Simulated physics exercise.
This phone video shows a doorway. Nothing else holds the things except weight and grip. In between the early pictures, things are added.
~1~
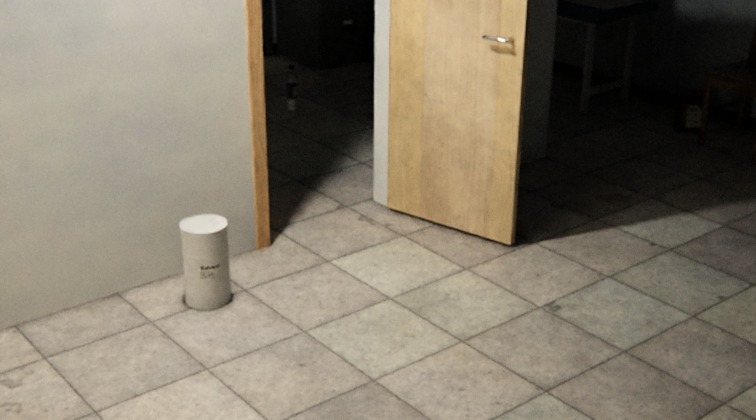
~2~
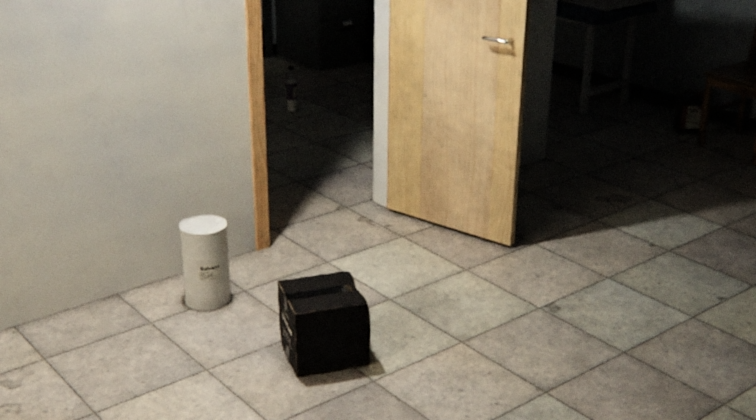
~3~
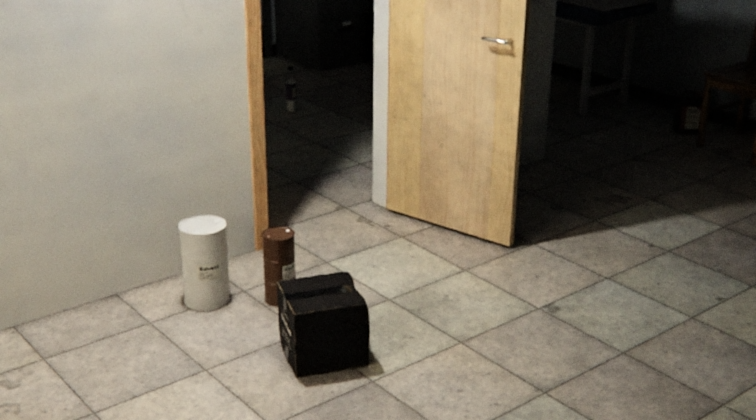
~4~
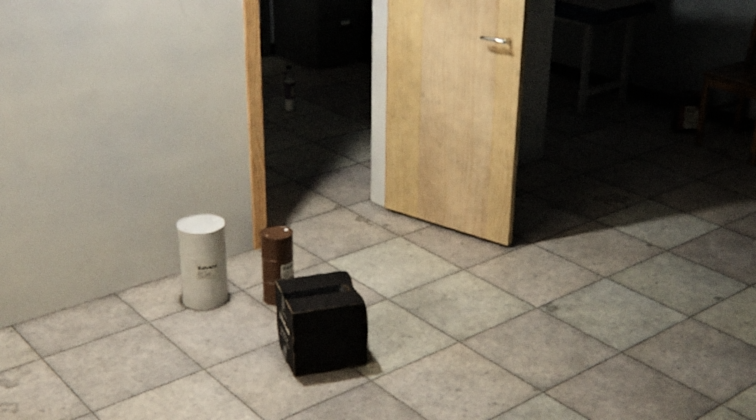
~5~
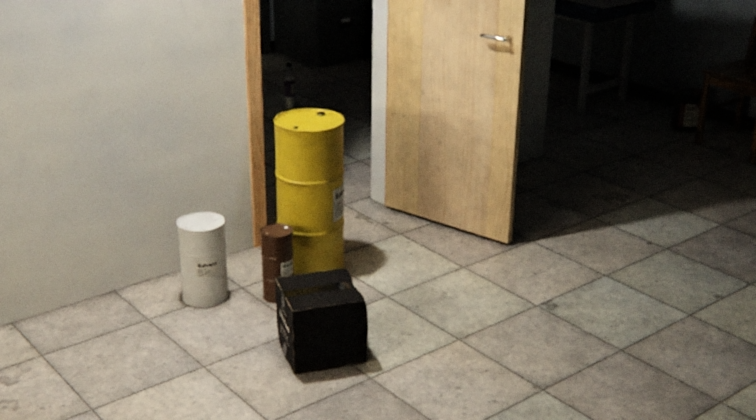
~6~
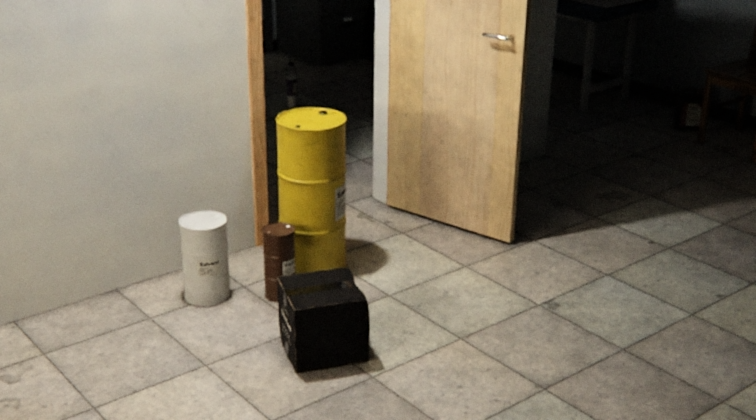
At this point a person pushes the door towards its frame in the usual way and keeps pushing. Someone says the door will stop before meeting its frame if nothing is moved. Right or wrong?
Right.
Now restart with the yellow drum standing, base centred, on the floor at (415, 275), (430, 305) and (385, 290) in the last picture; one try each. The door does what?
The door is obstructed the first time, finishes its swing the second time and finishes its swing the third time.
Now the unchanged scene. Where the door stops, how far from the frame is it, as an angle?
About 35°.
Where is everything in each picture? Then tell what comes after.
The first frame shows door wide open and still; white canister (206, 262).
The second frame shows door wide open and still; white canister (206, 263).
The third frame shows door wide open and still; black box (323, 323); brown canister (279, 267).
The fourth frame shows door wide open and still; white canister (203, 262); black box (321, 322).
The fifth frame shows door wide open and still; brown canister (278, 264); white canister (203, 260).
The sixth frame shows door wide open and still; yellow drum (312, 196); black box (323, 319).
Then, 0.70 s past the last view, door at 82°.
Then, 1.10 s past the last view, door at 55°.
Finally, door at 35°; all 4 still in place. Final places as the last picture's camera would see them, yellow drum near (309, 196).
